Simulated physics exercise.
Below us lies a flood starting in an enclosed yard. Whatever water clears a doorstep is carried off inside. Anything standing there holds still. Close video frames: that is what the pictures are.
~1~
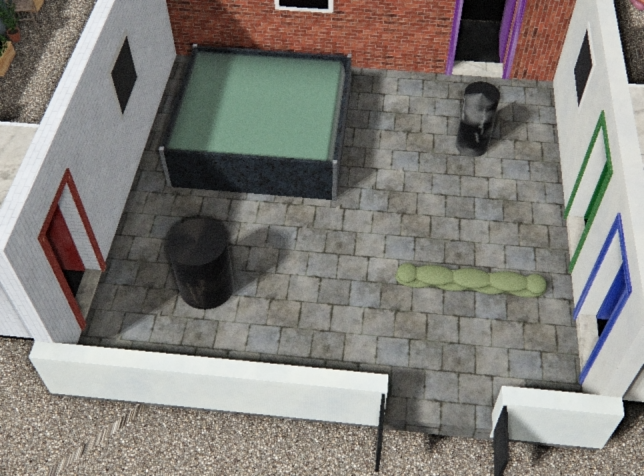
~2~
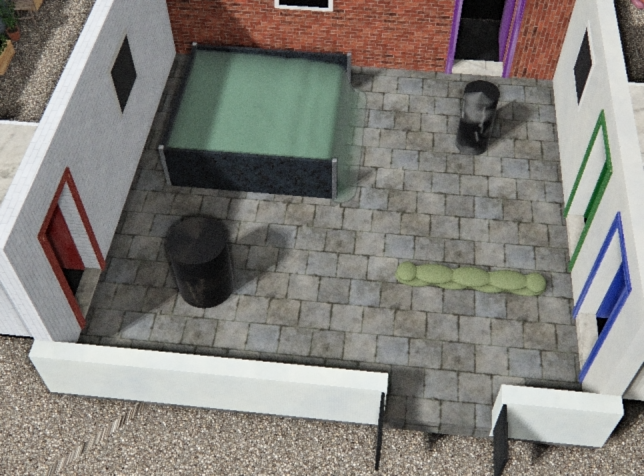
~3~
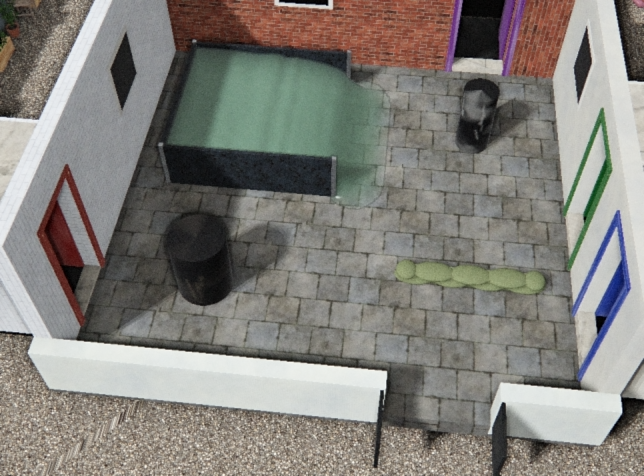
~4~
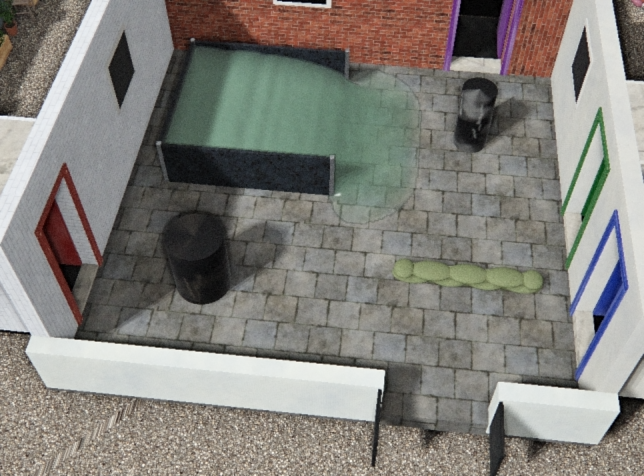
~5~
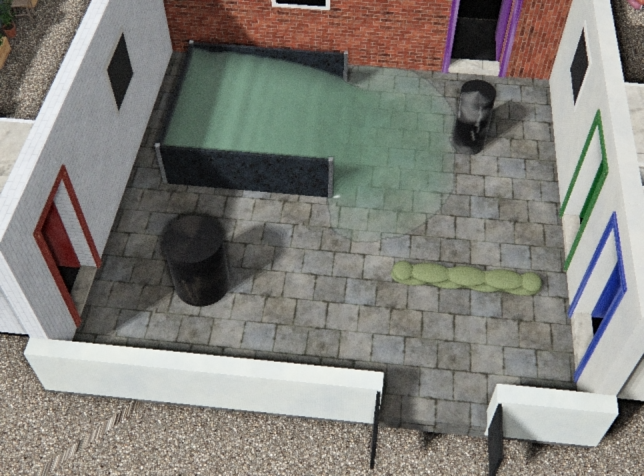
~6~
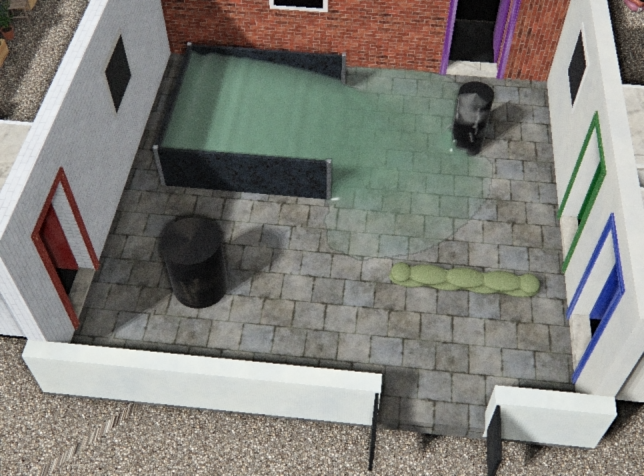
A large dark-walled tank of green water stands at the back left of a grey paved yard, seen from high above, with white side walls and a red brick wall behind. A black cylinder sits at front left, a smaller dark object at back right, and a low green row lies right of centre. The tank's right side opens and water spreads rightward across the paving in a thin, widening sheet, while the view shifts very slightly.
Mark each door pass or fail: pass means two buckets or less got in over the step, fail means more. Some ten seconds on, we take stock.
Green door - fail, purple door - fail, red door - fail, blue door - pass.
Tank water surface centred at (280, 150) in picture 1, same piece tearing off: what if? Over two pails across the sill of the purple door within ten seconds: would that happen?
The purple door exceeds the limit.
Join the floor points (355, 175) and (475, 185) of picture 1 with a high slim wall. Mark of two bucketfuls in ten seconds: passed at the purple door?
As it turns out, the purple is flooded.
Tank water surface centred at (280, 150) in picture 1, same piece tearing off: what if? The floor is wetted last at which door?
The one in red.
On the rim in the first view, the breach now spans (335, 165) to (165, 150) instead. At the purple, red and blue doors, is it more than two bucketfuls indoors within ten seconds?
Purple door falls short, red door exceeds the limit, blue door exceeds the limit.
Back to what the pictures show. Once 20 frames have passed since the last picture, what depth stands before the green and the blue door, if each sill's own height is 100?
In order: Roughly 270 and 70 in a hundred.
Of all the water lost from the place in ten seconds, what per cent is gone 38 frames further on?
Near 85 in a hundred.
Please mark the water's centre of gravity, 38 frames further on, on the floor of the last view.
Somewhere near (404, 196).
A moment on, water covers 40 % of the floor; the green door under two buckets in, the purple door wet at the sill, nothing in, the red door not reached, the blue door not reached.
Next, water covers 40 % of the floor; the green door over two buckets in, the purple door under two buckets in, the red door not reached, the blue door wet at the sill, nothing in.
Then, water covers 50 % of the floor; the green door far over two buckets in, the purple door far over two buckets in, the red door not reached, the blue door wet at the sill, nothing in.
Later, water covers 85 % of the floor; the green door far over two buckets in, the purple door far over two buckets in, the red door not reached, the blue door wet at the sill, nothing in.
In the end, water covers 100 % of the floor; the green door far over two buckets in, the purple door far over two buckets in, the red door over two buckets in, the blue door wet at the sill, nothing in.
